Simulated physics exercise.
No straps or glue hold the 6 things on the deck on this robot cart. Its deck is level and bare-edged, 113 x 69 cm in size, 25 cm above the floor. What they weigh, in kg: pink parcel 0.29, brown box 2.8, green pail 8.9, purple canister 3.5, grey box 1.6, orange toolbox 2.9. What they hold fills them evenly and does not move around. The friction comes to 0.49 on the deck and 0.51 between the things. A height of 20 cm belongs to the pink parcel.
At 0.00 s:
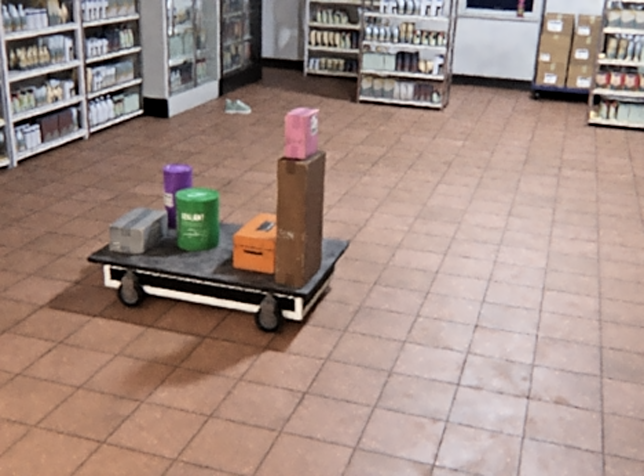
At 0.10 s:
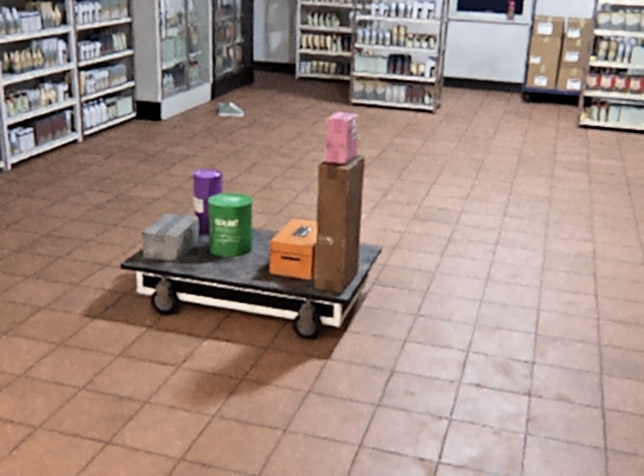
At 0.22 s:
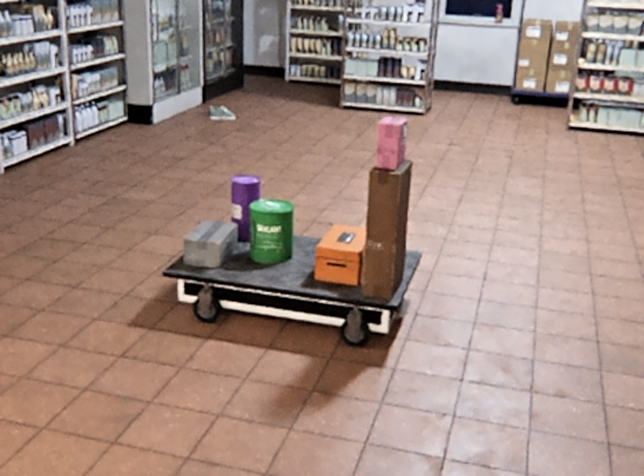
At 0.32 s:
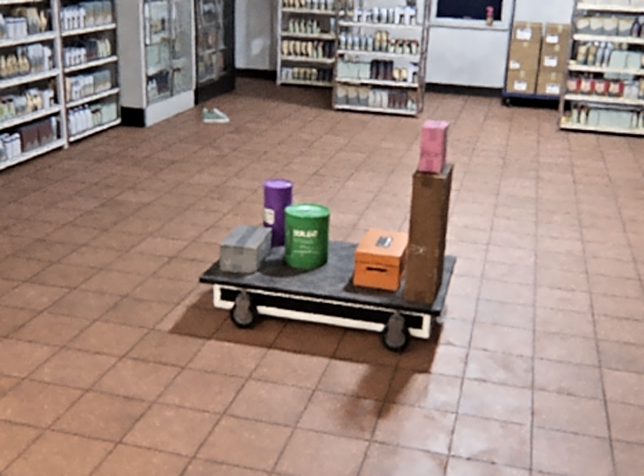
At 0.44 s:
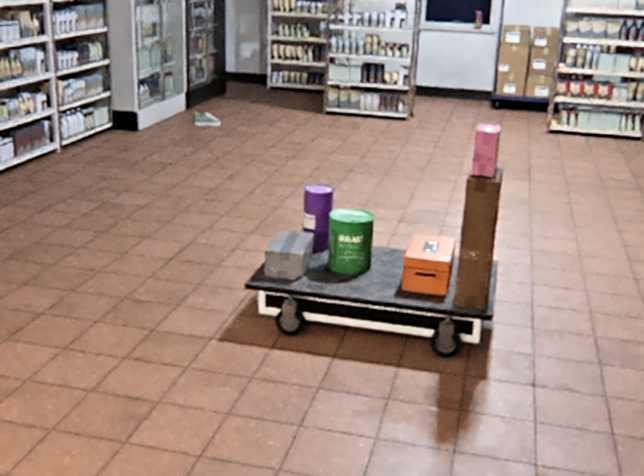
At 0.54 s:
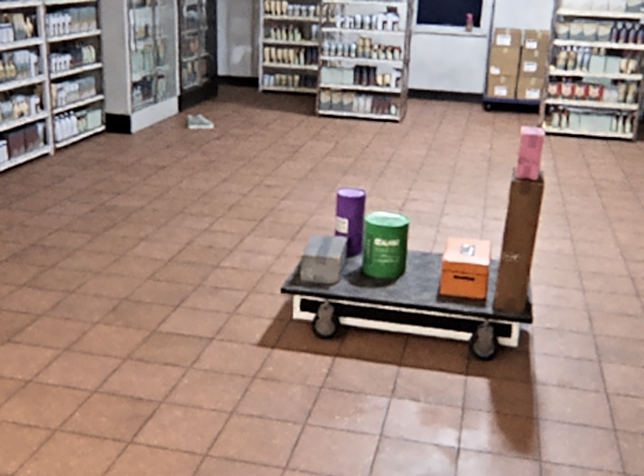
Flatbed cart carrying a grey box, purple canister, green pail, orange toolbox and pink-topped brown box rolling right across tiled shop floor.
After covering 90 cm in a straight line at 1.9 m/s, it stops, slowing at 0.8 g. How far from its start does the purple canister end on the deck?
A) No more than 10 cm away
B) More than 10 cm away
(B) More than 10 cm away.
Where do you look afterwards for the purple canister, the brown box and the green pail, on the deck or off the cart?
Observed: Purple canister remains in bounds; brown box exits its support; green pail remains in bounds.
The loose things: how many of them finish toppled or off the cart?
Altogether, 3.
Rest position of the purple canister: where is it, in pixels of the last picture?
In the end it sits at around (426, 245).
Around 0.74 s, 113 cm covered, stopped; pink parcel and brown box now off the cart; purple canister at 16° to upright near (388, 223); grey box shifted 11 cm.
Around 0.84 s, 113 cm covered, stopped; purple canister at 33° to upright near (399, 224); grey box shifted 14 cm; green pail shifted 14 cm.
Around 1.04 s, 113 cm covered, stopped; purple canister on its side near (422, 240); grey box shifted 15 cm; green pail shifted 14 cm.
Finally (1.5 s), off the cart, pink parcel and brown box; on their side or leaning hard on the deck, purple canister; not toppled but over 10 cm from the start, green pail, grey box and orange toolbox. In the last view, purple canister near (426, 245).
